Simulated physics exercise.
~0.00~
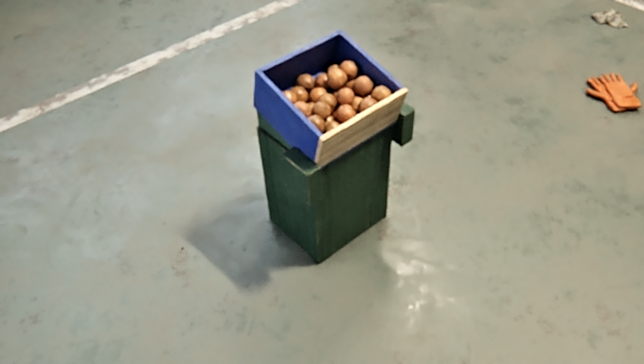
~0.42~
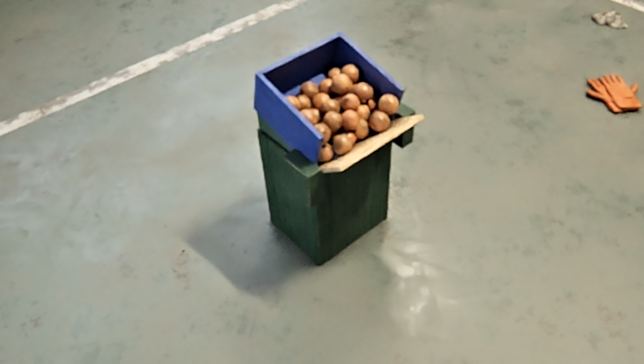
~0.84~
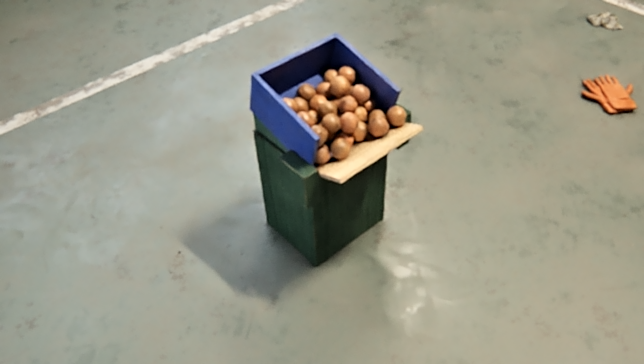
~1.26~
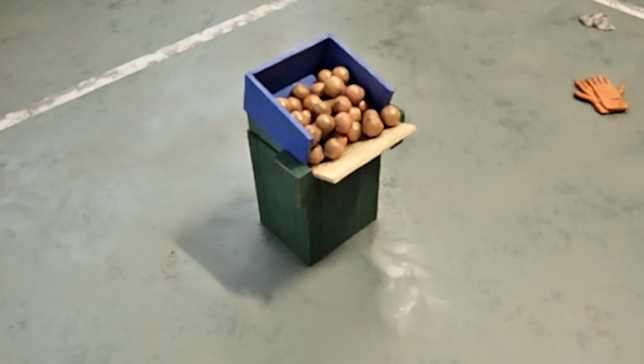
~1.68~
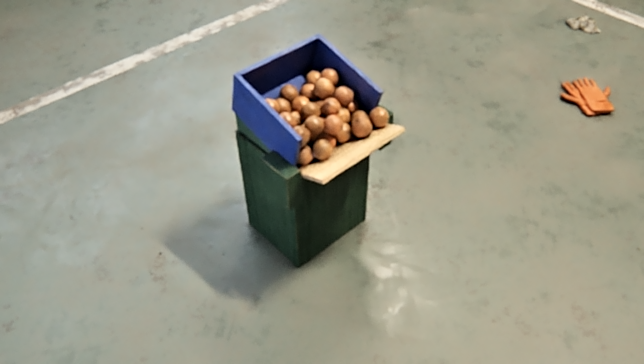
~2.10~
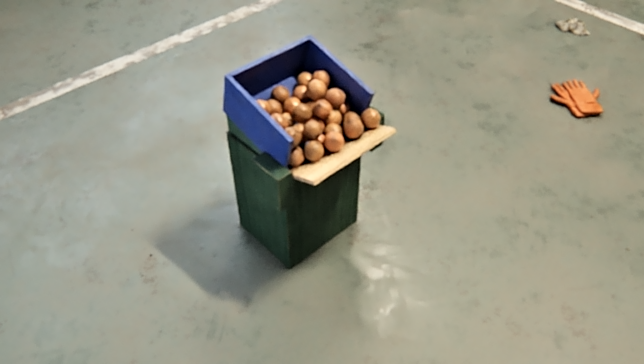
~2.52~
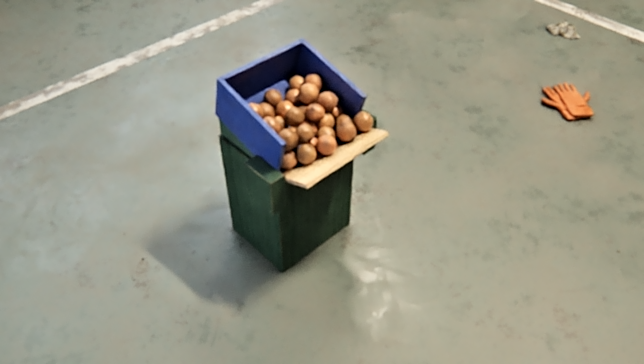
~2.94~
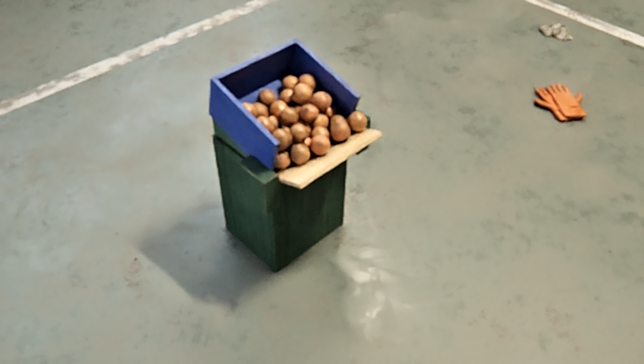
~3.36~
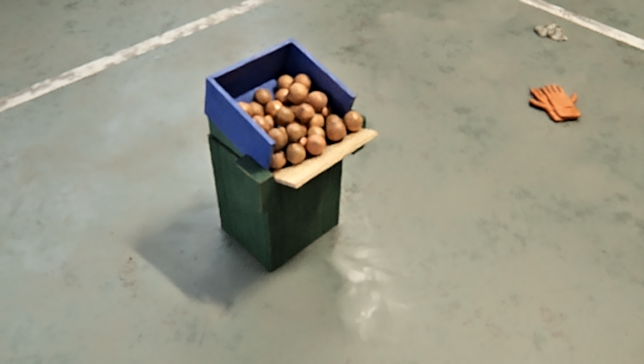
Wooden flap lowering at the front of a blue chute on a green stand, brown onions slumping forward but staying heaped inside.
